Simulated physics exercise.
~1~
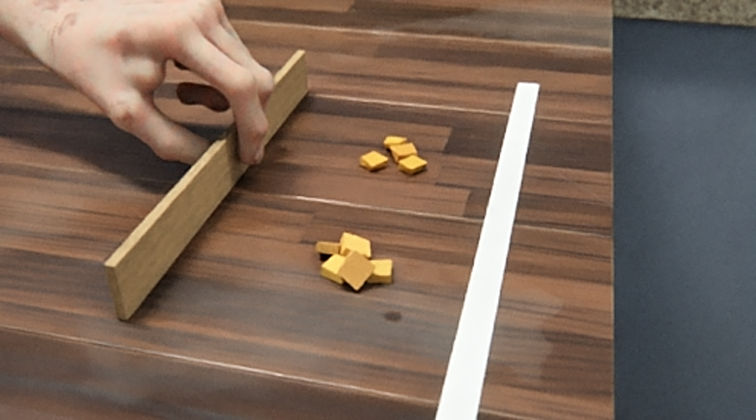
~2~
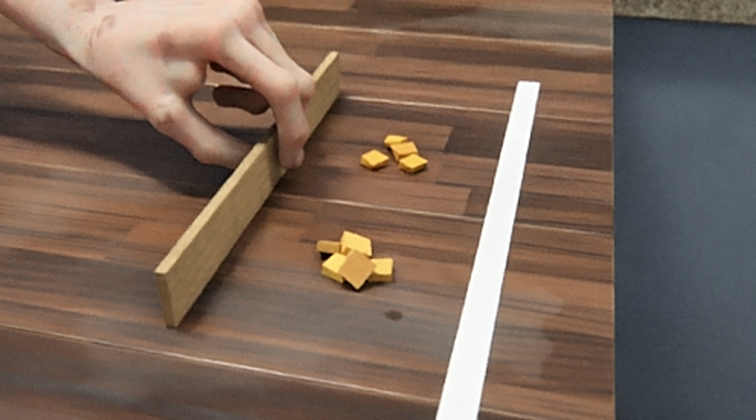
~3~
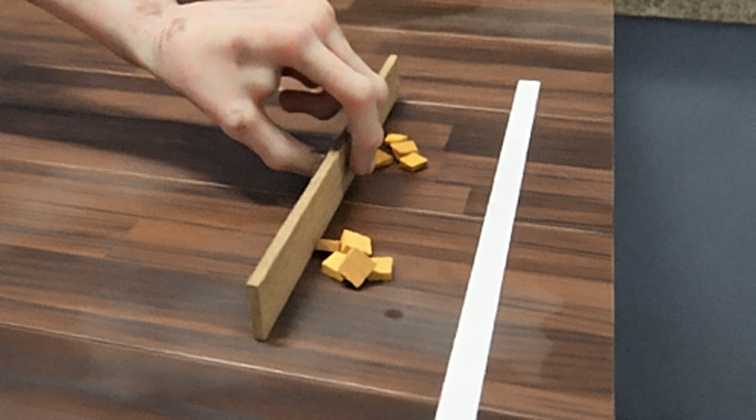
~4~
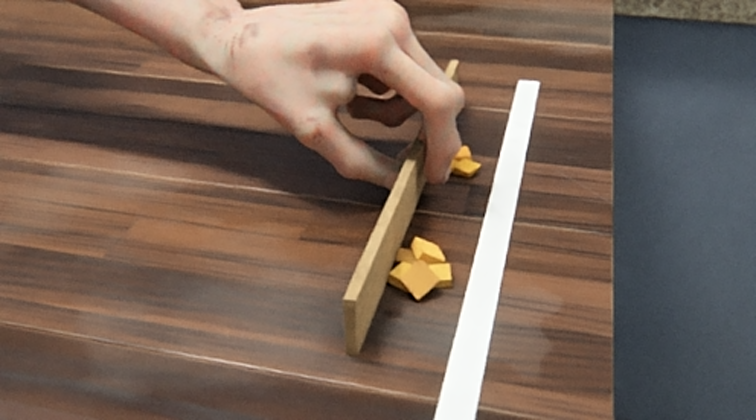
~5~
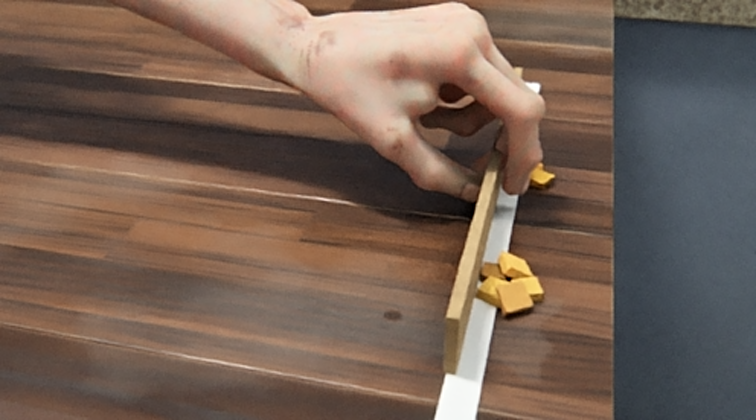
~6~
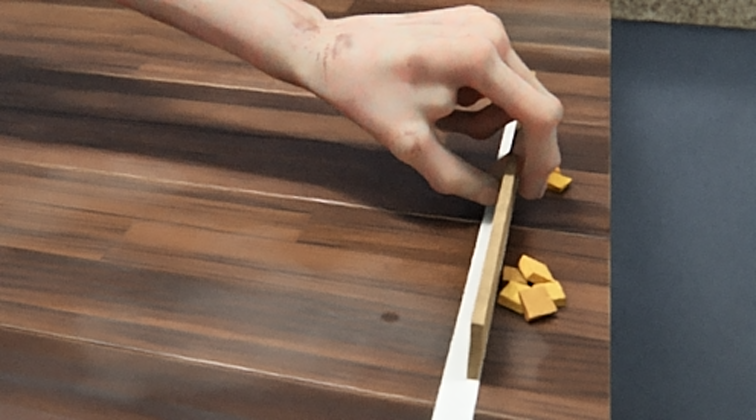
A hand reaches in from the upper left and holds a thin wooden strip upright on a dark, wood-grained tabletop, seen from above at an angle. Two small piles of orange-yellow pieces lie to its right, one nearer and one farther, with a line of white tape beyond them and a dark grey area past the table's edge. The hand slides the strip rightward until it meets both piles. It pushes them along together, over the tape. The strip stops at the tape, with both piles still on the table just in front of it.
